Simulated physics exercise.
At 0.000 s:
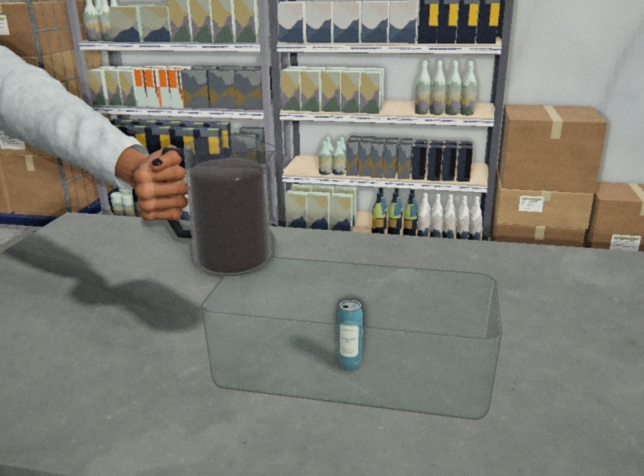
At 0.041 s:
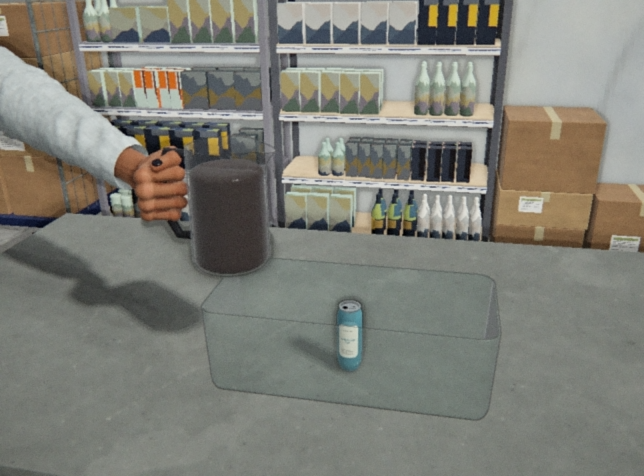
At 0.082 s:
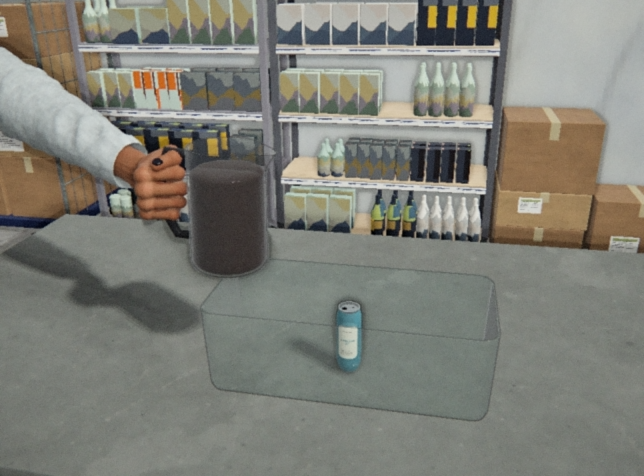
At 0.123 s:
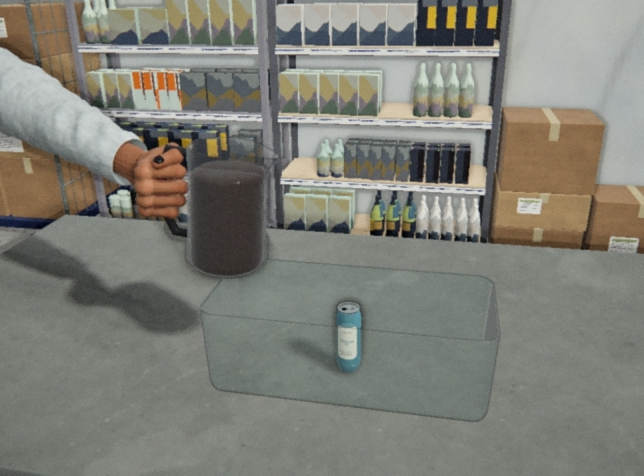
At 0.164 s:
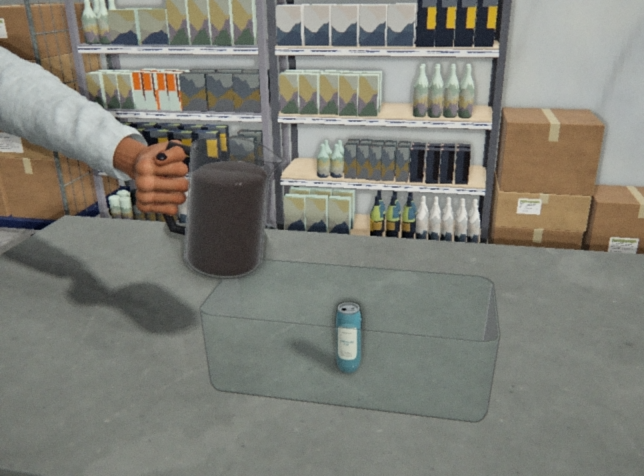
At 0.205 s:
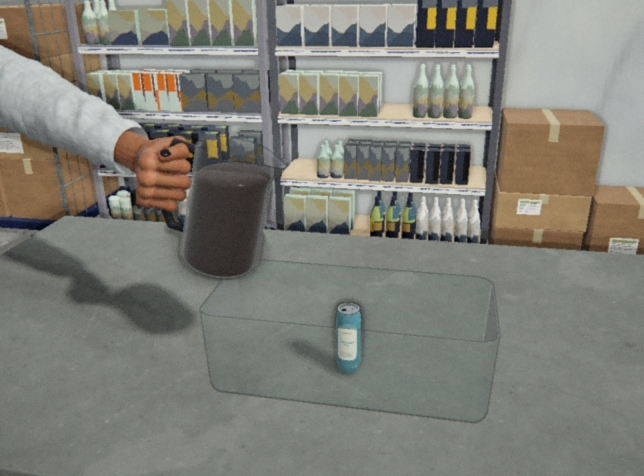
A hand slowly tilting a jug of dark coffee rightward above a clear oblong basin with a blue can, stocked shelves behind.
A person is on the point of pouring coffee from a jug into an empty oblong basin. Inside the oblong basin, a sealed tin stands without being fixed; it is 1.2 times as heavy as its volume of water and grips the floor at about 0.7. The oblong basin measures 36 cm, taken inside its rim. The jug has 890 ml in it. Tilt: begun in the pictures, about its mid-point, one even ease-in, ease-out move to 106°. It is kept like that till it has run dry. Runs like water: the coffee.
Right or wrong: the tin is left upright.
Wrong.
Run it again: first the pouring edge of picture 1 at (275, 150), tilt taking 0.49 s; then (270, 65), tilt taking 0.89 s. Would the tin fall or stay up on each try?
Try 1: Tipped over; try 2: Still standing.
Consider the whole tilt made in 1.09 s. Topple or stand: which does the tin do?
After the tilt, the tin has tipped over.
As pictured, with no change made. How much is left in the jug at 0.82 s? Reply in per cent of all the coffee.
44 per cent or so.
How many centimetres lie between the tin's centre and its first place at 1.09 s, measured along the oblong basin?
The tin has gone some 10 cm.
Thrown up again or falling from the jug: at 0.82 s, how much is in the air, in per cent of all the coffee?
It comes to some 16 percent of the total.
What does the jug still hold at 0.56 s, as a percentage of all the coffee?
Around 88 percent.
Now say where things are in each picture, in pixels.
It leans 0°; its right rim is at (276, 148); the coffee meets the walls at (194, 165) and (264, 169); the oblong basin's rim runs from (221, 281) to (497, 306); the tin's top is at (350, 308), in the first picture.
It leans 1°; its right rim is at (276, 150); the coffee meets the walls at (193, 166) and (263, 170), in the second picture.
It leans 2°; its right rim is at (277, 152); the coffee meets the walls at (193, 167) and (263, 172), in the third picture.
It leans 5°; its right rim is at (279, 156); the coffee meets the walls at (195, 168) and (264, 173), in the fourth picture.
It leans 9°; its right rim is at (283, 160); the coffee meets the walls at (196, 171) and (268, 175), in the fifth picture.
It leans 13°; its right rim is at (287, 166); the coffee meets the walls at (197, 182) and (271, 176), in the sixth picture.
Then, 0.56 s in, the tilt is 74° and 89 per cent is still to pour; the tin stands where it began.
Then, 0.82 s in, the tilt is 104° and 44 per cent is still to pour; the tin stands where it began.
Then, 1.09 s in, the tilt is 106° and 8 per cent is still to pour; the tin leans 60°.
Then, 1.39 s in, the tilt is 106° and 1 per cent is still to pour; the tin lies on its side.
Finally, the tin lies on its side.
